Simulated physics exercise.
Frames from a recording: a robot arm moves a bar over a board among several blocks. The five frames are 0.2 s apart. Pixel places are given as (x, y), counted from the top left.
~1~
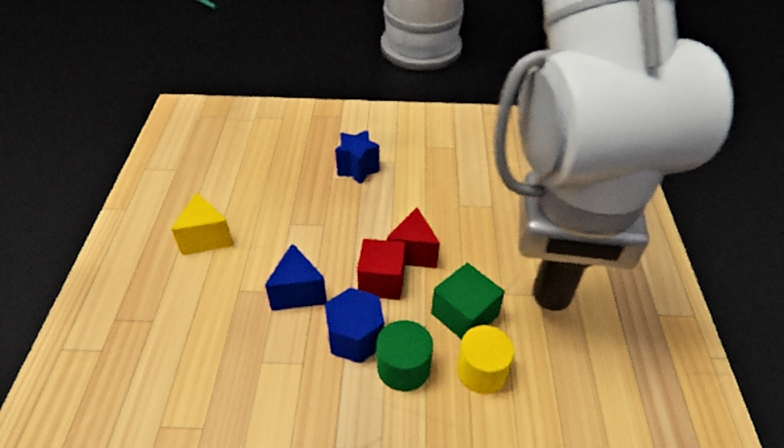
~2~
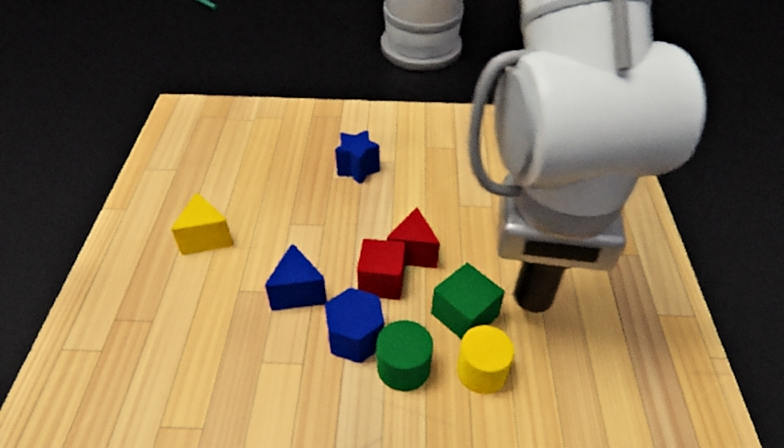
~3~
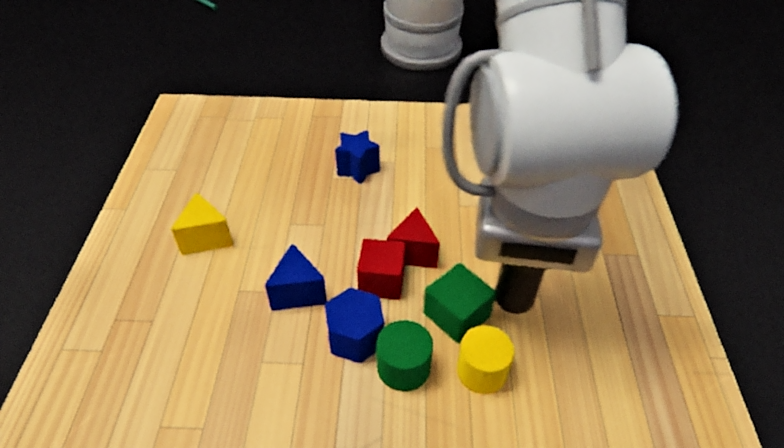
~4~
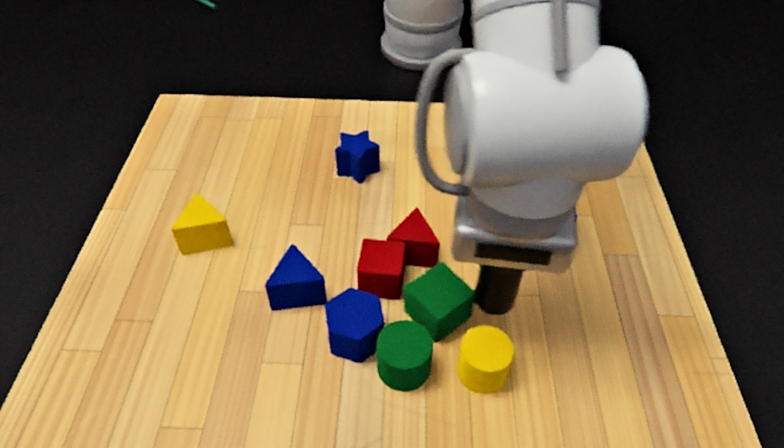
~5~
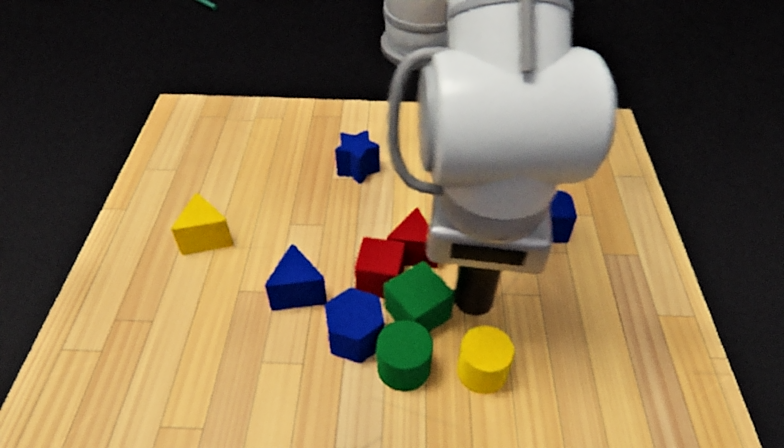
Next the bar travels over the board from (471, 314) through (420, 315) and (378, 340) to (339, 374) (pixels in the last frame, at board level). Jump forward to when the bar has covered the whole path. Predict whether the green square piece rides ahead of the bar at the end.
It escapes to one side.
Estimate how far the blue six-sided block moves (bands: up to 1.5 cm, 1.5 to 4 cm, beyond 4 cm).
The largest band: Over 4 cm.
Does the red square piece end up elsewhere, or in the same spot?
From what I can tell, it won't keep its place.
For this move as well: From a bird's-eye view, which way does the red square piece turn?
The red square piece rotates clockwise.
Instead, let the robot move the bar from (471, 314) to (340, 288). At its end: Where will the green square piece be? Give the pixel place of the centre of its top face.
Located at (312, 295).
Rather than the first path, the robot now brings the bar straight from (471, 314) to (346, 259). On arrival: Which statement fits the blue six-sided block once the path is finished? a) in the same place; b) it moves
b.
The first path, step by step. One third of the way, bar (421, 301); blue six-sided block (322, 319), turned 30° anticlockwise; red square piece (360, 246), turned 55° clockwise; green square piece (367, 286).
Two thirds of the way, bar (377, 327); blue six-sided block (280, 322), turned 70° anticlockwise; red square piece (357, 245), turned 60° clockwise; green disc (400, 356); green square piece (339, 291), turned 60° clockwise.
At the end, bar (338, 361); blue six-sided block (279, 321), turned 75° anticlockwise; red square piece (357, 245), turned 60° clockwise; green disc (398, 362); green square piece (335, 294), turned 75° clockwise.
